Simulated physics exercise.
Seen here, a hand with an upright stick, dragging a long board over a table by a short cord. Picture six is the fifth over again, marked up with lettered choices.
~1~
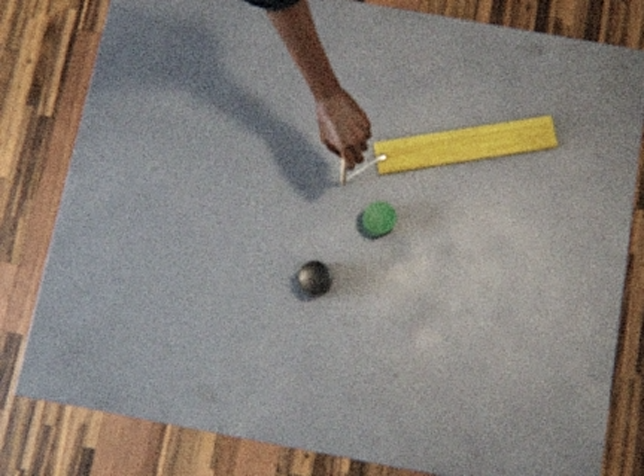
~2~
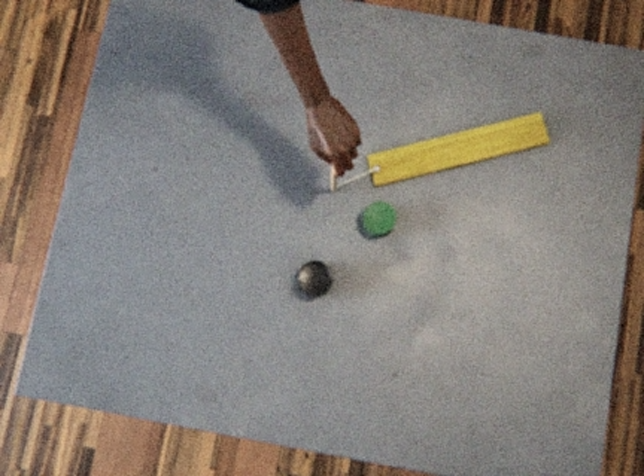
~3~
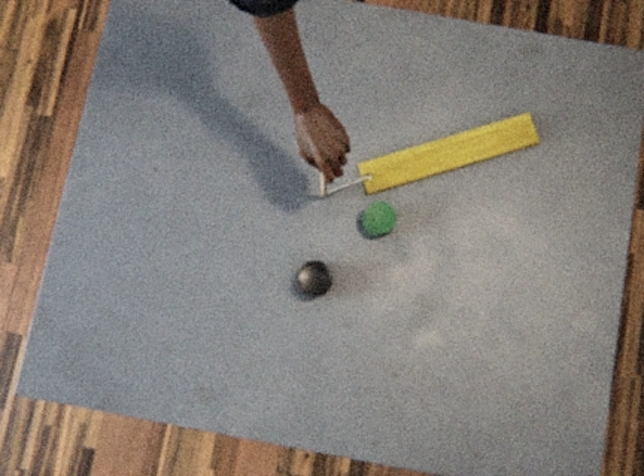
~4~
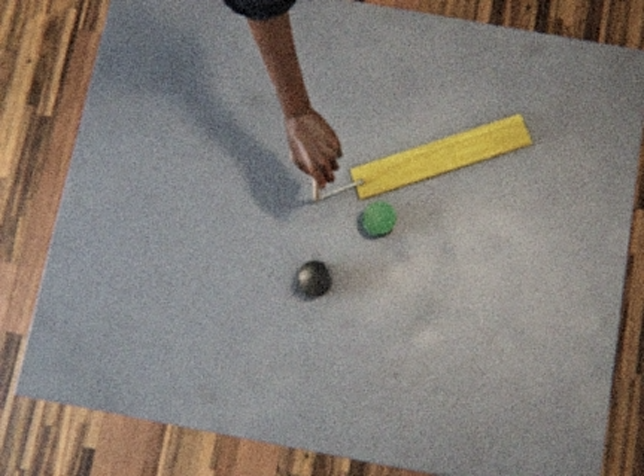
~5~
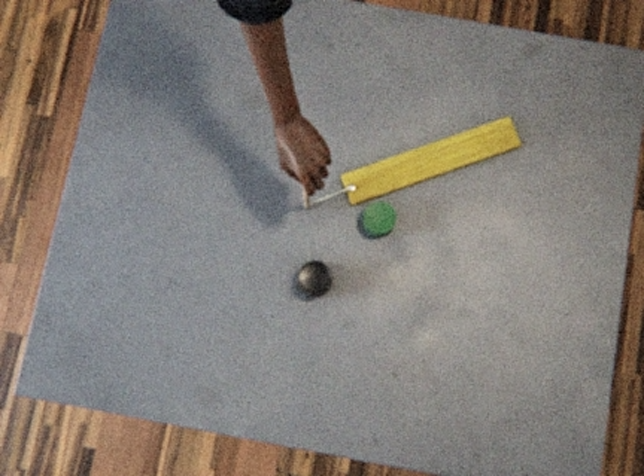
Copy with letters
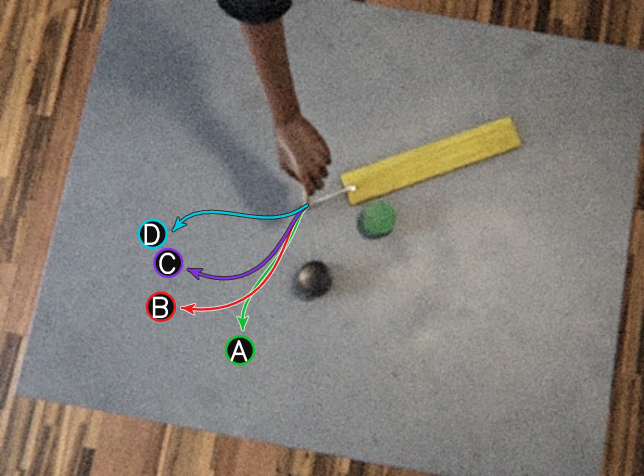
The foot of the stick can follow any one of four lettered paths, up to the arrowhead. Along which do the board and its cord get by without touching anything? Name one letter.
D.
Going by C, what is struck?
It meets the green tub.
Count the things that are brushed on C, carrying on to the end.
One.
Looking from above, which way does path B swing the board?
On that path, anticlockwise.
On the marked copy, A from (307, 205) via (272, 266) to (243, 329); B from (307, 205) via (264, 282) to (182, 308); C from (307, 205) via (257, 268) to (188, 269); D from (307, 205) via (238, 214) to (173, 231).
Following D. Soon after the start, foot of the stick (259, 218), middle of the board (386, 177).
Later, foot of the stick (205, 212), middle of the board (337, 187).
In the end, foot of the stick (170, 237), middle of the board (299, 196); nothing has been touched.
As for the rest, A meets the black tub and green tub; B meets the black tub and green tub; C meets the green tub.
